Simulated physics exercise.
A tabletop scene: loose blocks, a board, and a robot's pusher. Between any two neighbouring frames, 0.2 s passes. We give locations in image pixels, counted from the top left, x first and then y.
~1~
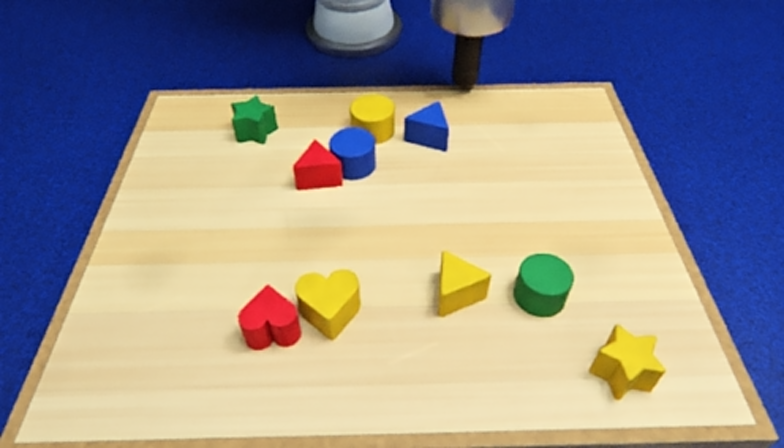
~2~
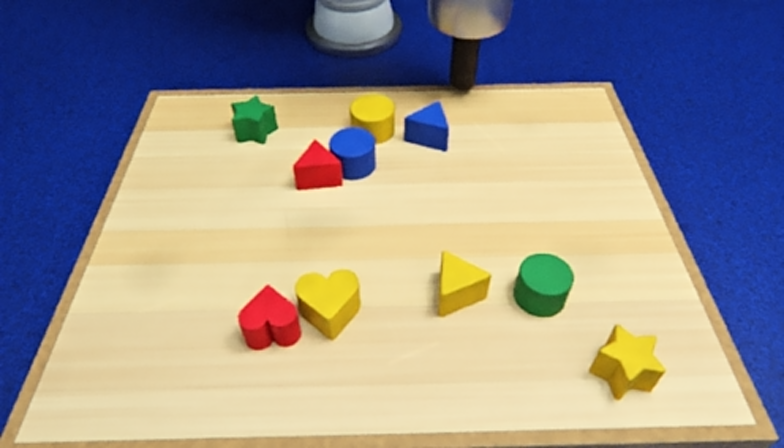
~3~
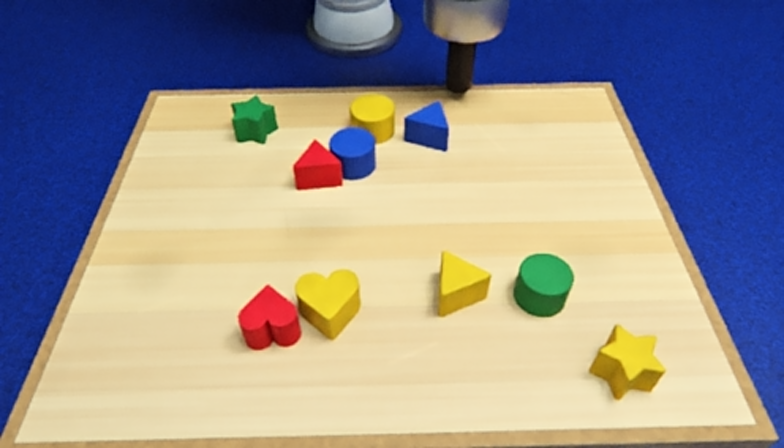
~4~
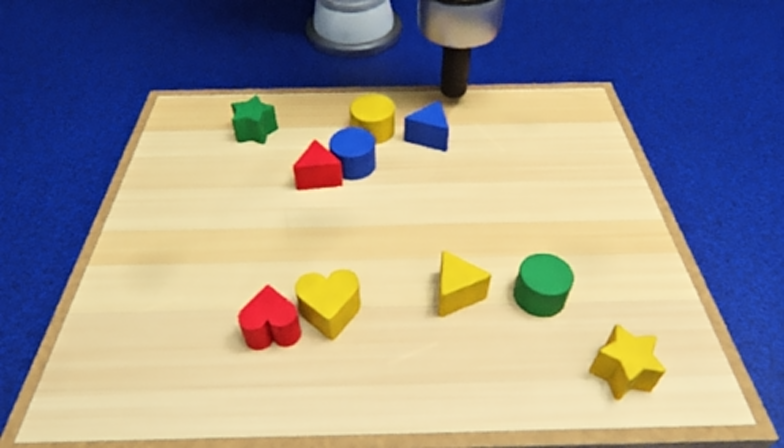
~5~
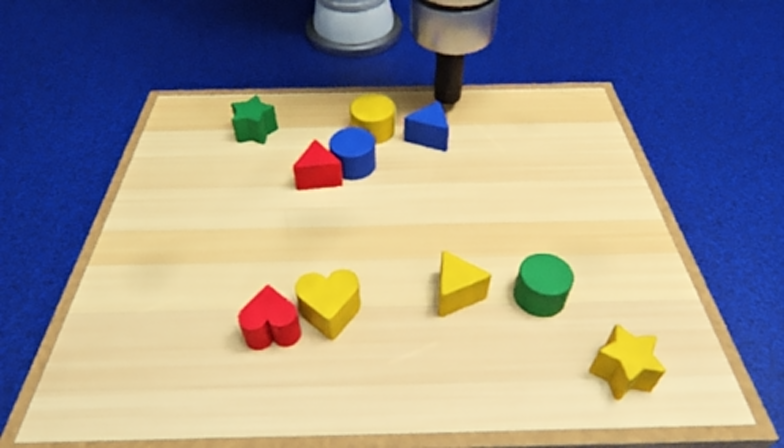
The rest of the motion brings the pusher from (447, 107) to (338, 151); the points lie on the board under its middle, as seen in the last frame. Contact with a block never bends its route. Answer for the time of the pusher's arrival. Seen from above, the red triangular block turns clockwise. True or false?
The statement is true.
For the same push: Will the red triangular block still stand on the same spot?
No - that is not the case.
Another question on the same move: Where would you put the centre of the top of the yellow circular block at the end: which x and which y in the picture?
My estimate: (301, 119).
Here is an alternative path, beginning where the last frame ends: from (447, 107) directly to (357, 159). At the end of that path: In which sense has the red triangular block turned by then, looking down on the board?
Twists clockwise.
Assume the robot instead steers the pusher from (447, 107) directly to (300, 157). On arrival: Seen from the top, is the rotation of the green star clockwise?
I believe so.
On the path given first. One third of the way, pusher at (411, 112); nothing pushed yet.
Two thirds of the way, pusher at (374, 127); yellow circular block at (336, 114).
At the end, pusher at (337, 142); red triangular block at (306, 164), turned 25° clockwise; blue circular block at (343, 152); yellow circular block at (301, 119); blue triangular block not moved.
